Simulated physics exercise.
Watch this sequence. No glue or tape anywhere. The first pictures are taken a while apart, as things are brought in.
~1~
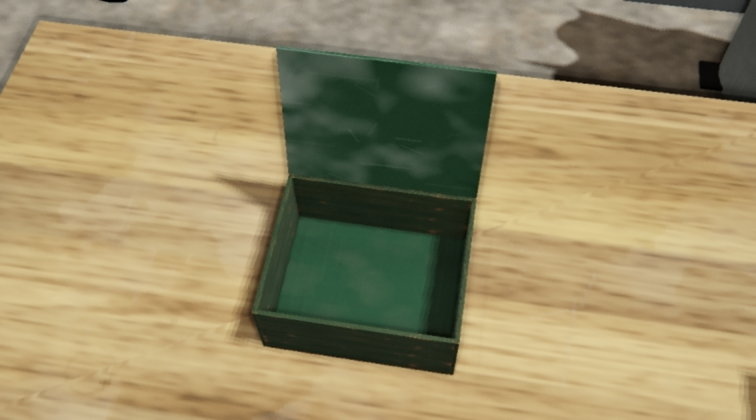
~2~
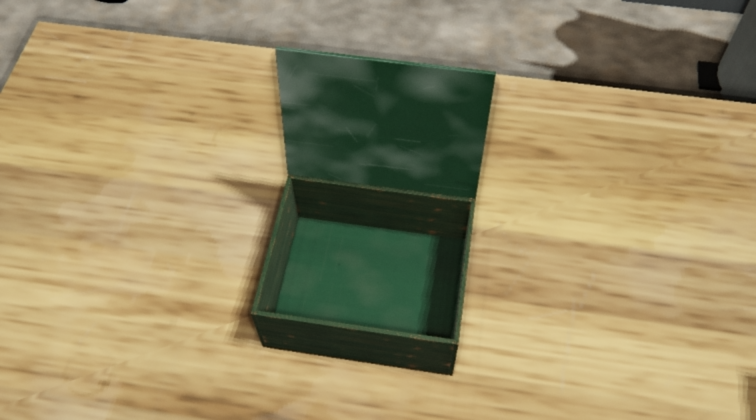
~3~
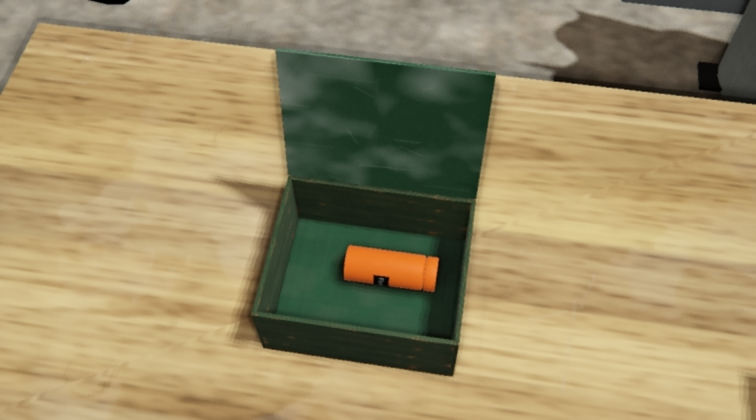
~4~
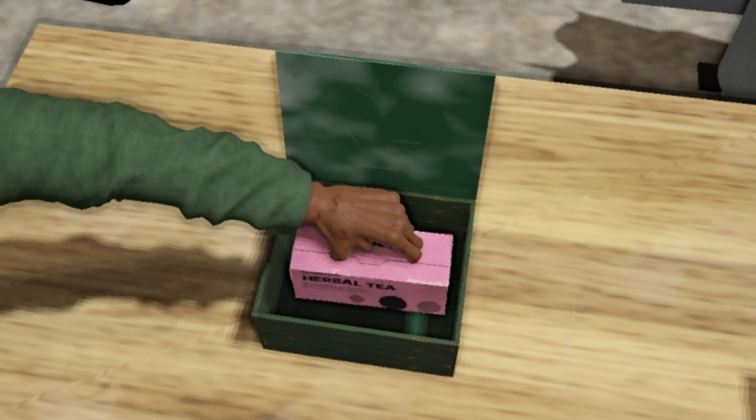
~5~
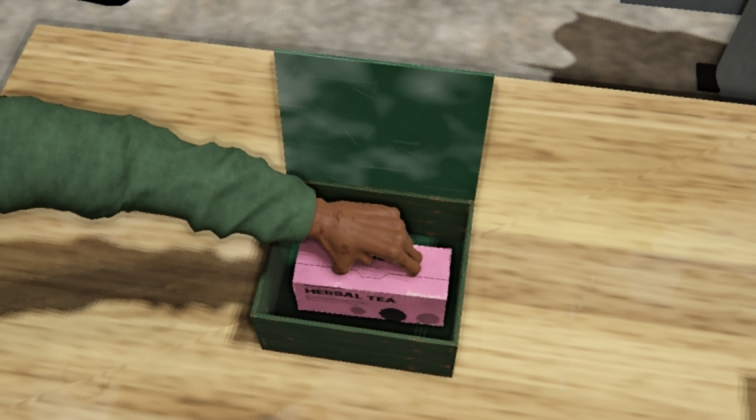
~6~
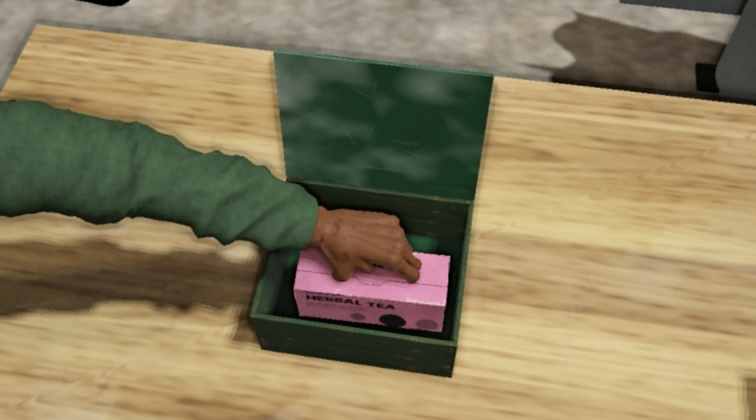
At first, an open green box sits empty on a wooden table, and then an orange cylindrical container lies inside it. A hand in a green sleeve, reaching from the left, holds a pink herbal tea carton over the box and lowers it a little, still gripping it inside.
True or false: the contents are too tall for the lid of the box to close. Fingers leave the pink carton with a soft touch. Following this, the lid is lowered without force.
False.
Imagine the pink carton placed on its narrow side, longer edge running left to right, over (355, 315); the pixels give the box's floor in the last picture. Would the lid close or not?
Note: It lowers fully.
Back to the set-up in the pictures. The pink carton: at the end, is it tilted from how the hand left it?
Once everything settles, the pink carton keeps its original angle.
Then, 1.30 s later than the last frame, lid 82° above the rim; pink carton moved a little near (373, 305); orange shaker moved a little.
Then, 1.80 s later than the last frame, lid 33° above the rim; pink carton moved a little near (373, 305); orange shaker moved about its own width.
When it is over, lid shut; moved from the start, pink carton; orange shaker as before. End places, in pixels of the last picture, pink carton near (373, 305).
